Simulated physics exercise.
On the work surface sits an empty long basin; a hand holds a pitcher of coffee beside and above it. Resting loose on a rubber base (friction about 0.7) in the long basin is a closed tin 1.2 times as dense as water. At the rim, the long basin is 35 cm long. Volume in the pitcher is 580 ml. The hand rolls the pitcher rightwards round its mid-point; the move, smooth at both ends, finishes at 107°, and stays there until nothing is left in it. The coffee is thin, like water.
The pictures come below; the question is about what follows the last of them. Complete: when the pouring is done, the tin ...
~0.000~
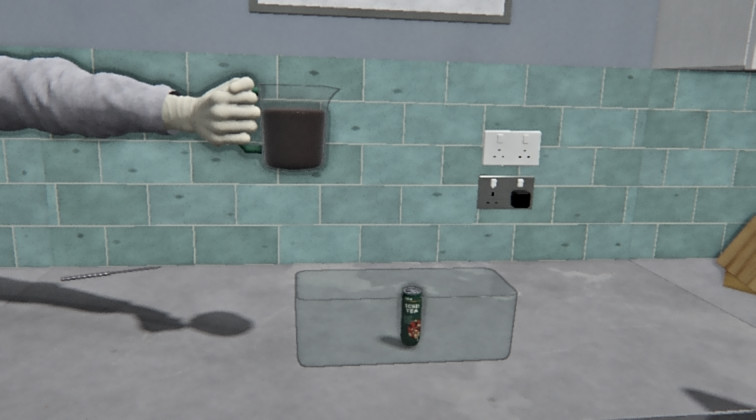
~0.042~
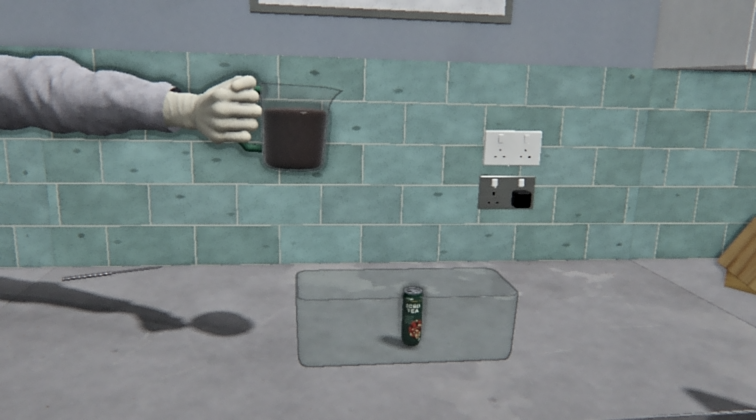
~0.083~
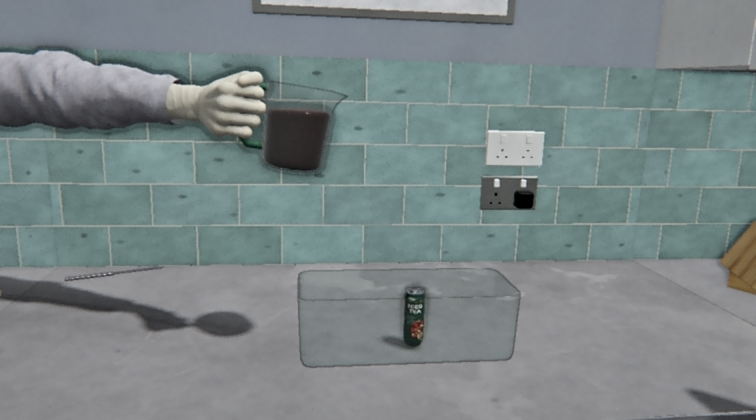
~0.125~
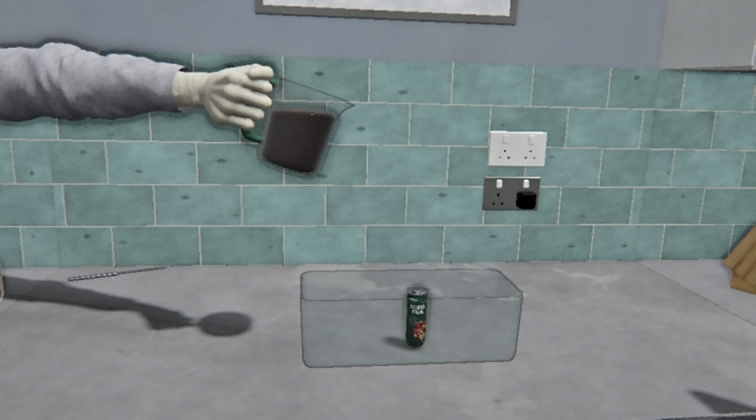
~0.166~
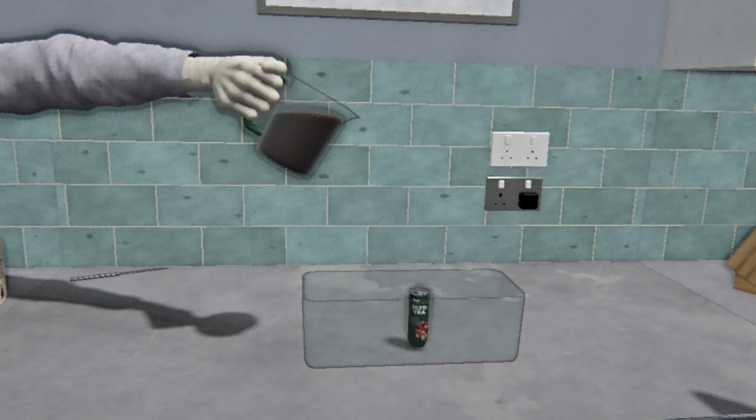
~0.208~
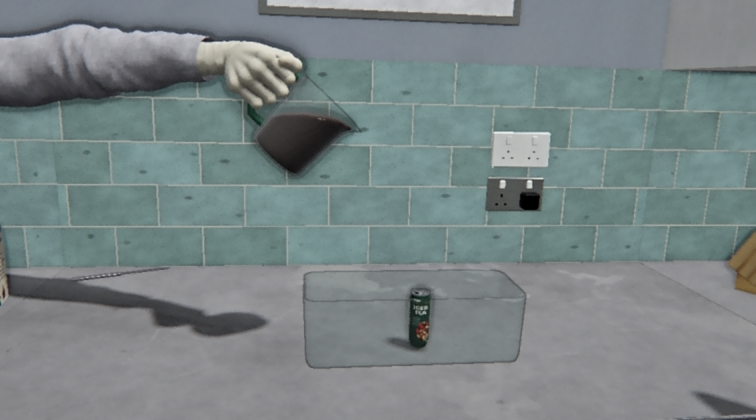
... has gone over.
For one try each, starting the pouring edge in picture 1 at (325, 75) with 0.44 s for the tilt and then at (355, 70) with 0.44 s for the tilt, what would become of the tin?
First it stays on its base; then it tips over.
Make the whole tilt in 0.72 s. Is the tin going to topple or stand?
Result: Tin still standing.
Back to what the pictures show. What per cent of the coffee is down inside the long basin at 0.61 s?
Roughly 52 %.
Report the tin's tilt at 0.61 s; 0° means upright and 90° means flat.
Measured tilt, approx.: 0 degrees.
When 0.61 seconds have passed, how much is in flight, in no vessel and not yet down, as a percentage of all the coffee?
Something like 34 per cent of the total.
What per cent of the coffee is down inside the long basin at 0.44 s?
About 2 per cent.
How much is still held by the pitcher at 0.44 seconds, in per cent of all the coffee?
Some 54 % of it is still there.
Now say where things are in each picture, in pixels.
The first picture shows tilt 0°; pouring edge (341, 88); surface from (262, 109) to (326, 110); the long basin's rim runs from (296, 286) to (505, 282); the tin's top is at (412, 293).
The second picture shows tilt 2°; pouring edge (343, 90); surface from (263, 109) to (327, 111).
The third picture shows tilt 8°; pouring edge (349, 95); surface from (267, 109) to (330, 113).
The fourth picture shows tilt 17°; pouring edge (356, 105); surface from (271, 111) to (336, 115).
The fifth picture shows tilt 29°; pouring edge (361, 117); surface from (271, 120) to (342, 117).
The sixth picture shows tilt 42°; pouring edge (363, 132); surface from (262, 125) to (349, 123).
After 0.44 s the tilt is 105° and 55 per cent is still to pour; the tin stands where it began.
After 0.61 s the tilt is 107° and 14 per cent is still to pour; the tin stands where it began.
After 0.79 s the tilt is 107° and 2 per cent is still to pour; the tin leans 4°.
After 0.98 s the tilt is 107° and 0 per cent is still to pour; the tin leans 28°.
In the end the tin lies on its side.
